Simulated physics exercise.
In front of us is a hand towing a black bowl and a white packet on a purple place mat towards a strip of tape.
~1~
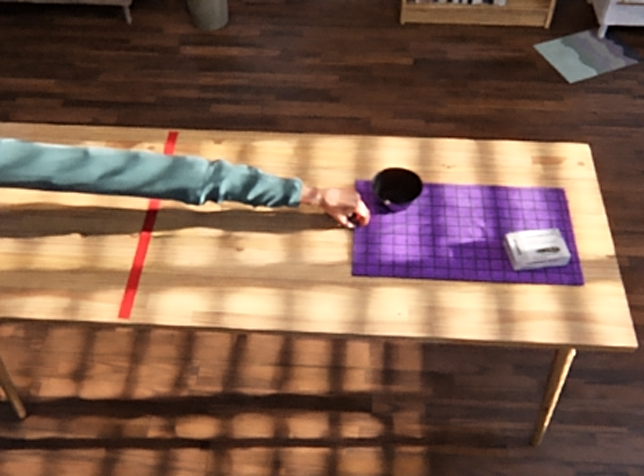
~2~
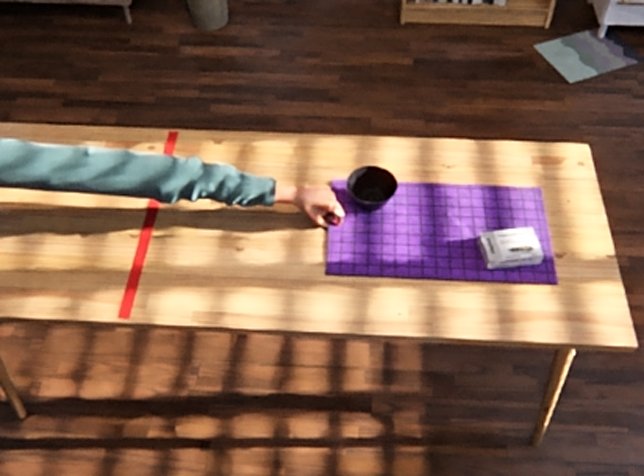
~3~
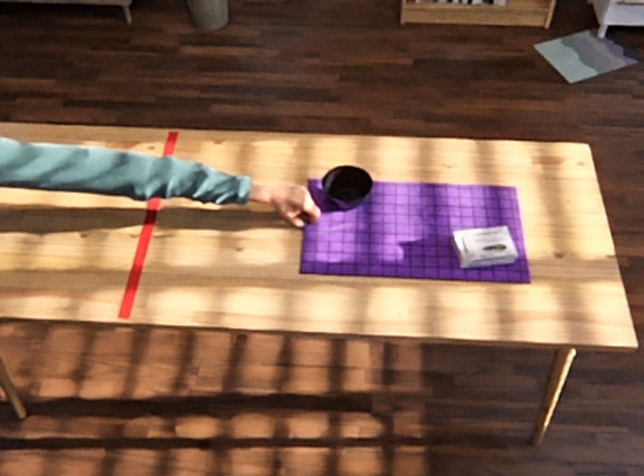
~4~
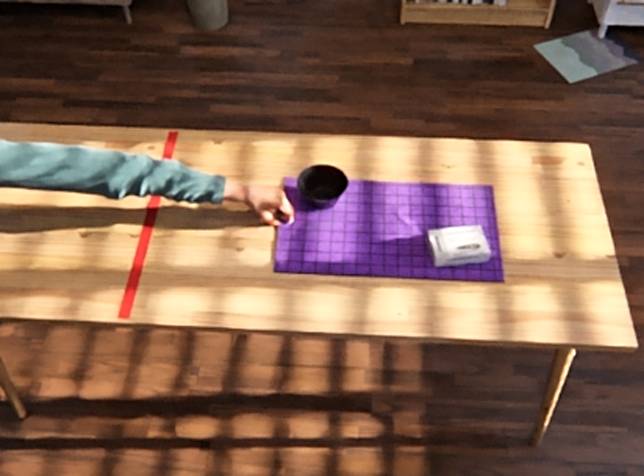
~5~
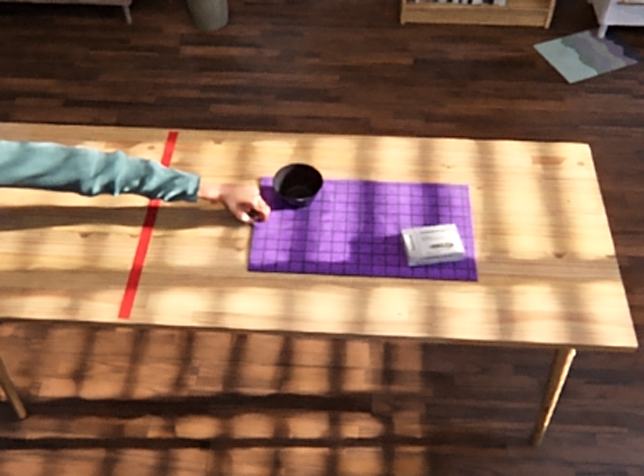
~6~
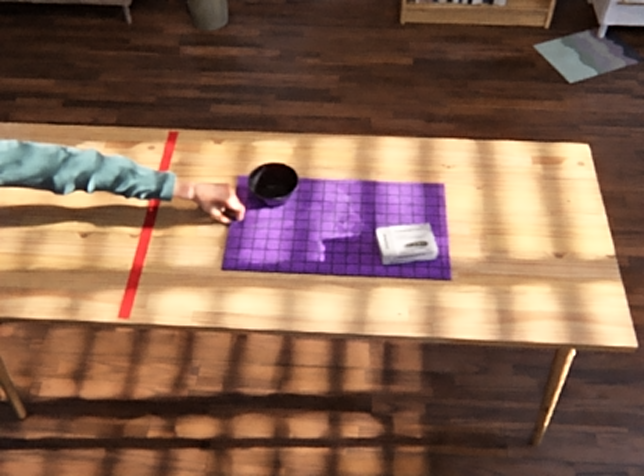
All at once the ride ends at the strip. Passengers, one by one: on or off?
Black bowl - off. White packet - on.
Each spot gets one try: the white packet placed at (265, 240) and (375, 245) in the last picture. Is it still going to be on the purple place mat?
It slips off the end at the first place and doesn't budge off at the second.
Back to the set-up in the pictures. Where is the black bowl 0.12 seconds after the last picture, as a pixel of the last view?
Close to (216, 186).
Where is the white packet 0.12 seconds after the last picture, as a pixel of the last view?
I'd put it at roughly (344, 241) in the last view.
Then, 0.12 s after the last picture, hem short of the tape; black bowl on the cloth near (216, 186); white packet on the cloth near (344, 241).
Then, 0.23 s after the last picture, hem at the tape; black bowl on the cloth near (166, 184); white packet on the cloth near (292, 239).
At rest, hem at the tape; black bowl ahead of the hem near (103, 183); white packet on the cloth near (228, 236). The black bowl leaves the cloth and the white packet stays on the cloth.
